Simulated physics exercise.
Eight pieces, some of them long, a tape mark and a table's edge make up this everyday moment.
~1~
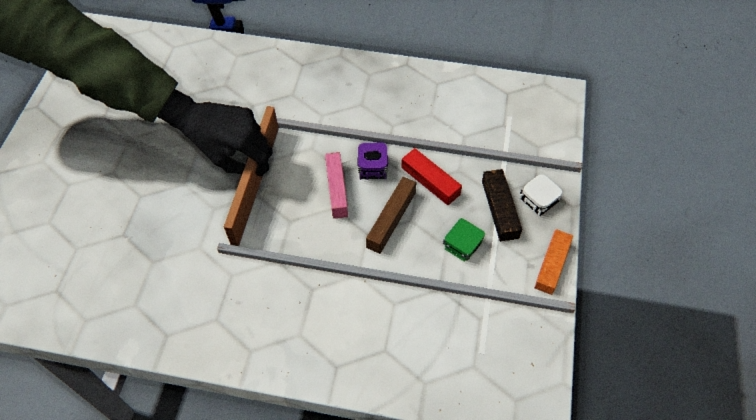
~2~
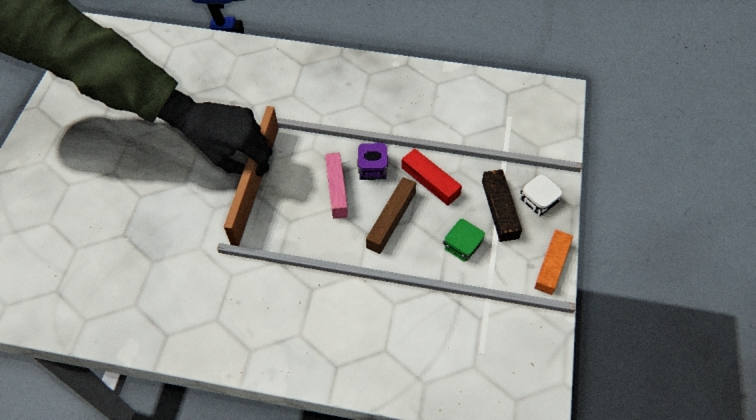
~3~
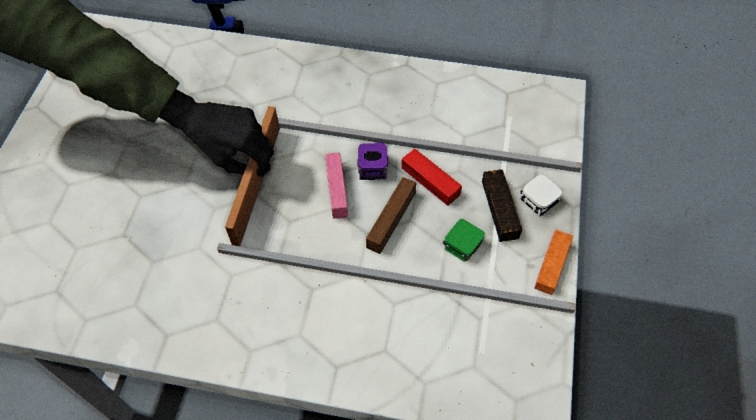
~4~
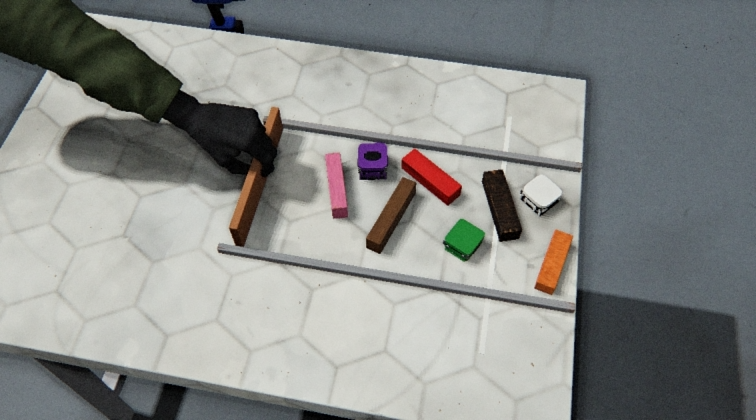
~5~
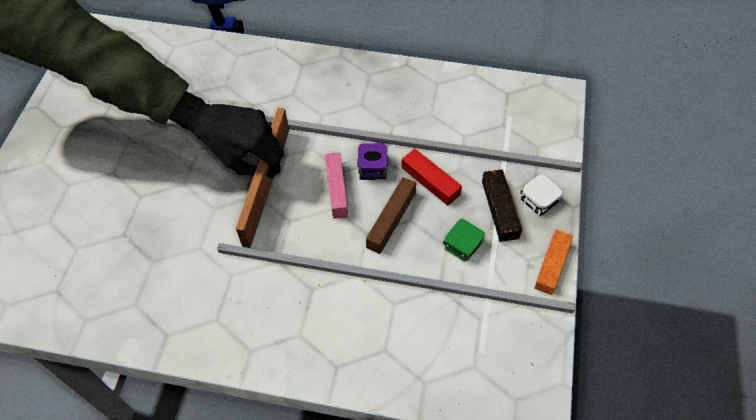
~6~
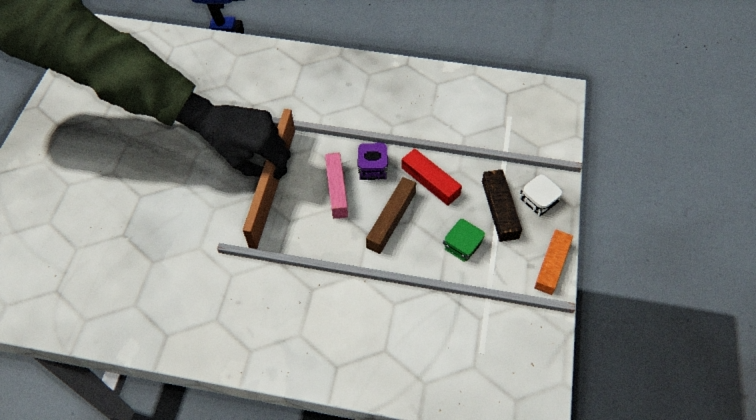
The clip opens on a marble-patterned table where a black-gloved hand holds an upright wooden board between two thin rails, with eight colourful bars and blocks lying to its right. The hand then slides the board slightly rightward, narrowing the gap to the pink bar, while the pieces all stay still.
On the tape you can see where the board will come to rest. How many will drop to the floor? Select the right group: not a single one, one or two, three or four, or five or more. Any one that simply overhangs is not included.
Odds are the fallen group will hold just one or two.
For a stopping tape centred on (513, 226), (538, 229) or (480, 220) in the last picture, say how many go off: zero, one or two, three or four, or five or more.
Try 1 - three to four; try 2 - at least five; try 3 - none at all.
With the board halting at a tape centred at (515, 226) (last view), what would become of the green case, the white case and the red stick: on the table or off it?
The green case is kept; the white case tumbles off; the red stick holds on.
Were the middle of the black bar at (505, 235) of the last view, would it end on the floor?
It stays put.
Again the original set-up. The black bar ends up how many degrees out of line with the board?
Out of line by around 0°.
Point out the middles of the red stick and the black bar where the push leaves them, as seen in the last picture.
The red stick comes to rest at (551, 193), and the black bar comes to rest at (572, 219).
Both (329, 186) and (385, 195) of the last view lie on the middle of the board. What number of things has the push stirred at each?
The first count is 1, and then it's 4.
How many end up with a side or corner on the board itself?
2 are in contact with it.
Soon after, none off yet; orange bar at rest near (554, 262); white case at rest near (541, 196); black bar at rest near (501, 205).
In the end, the number that fall off is one or two; gone, white case.
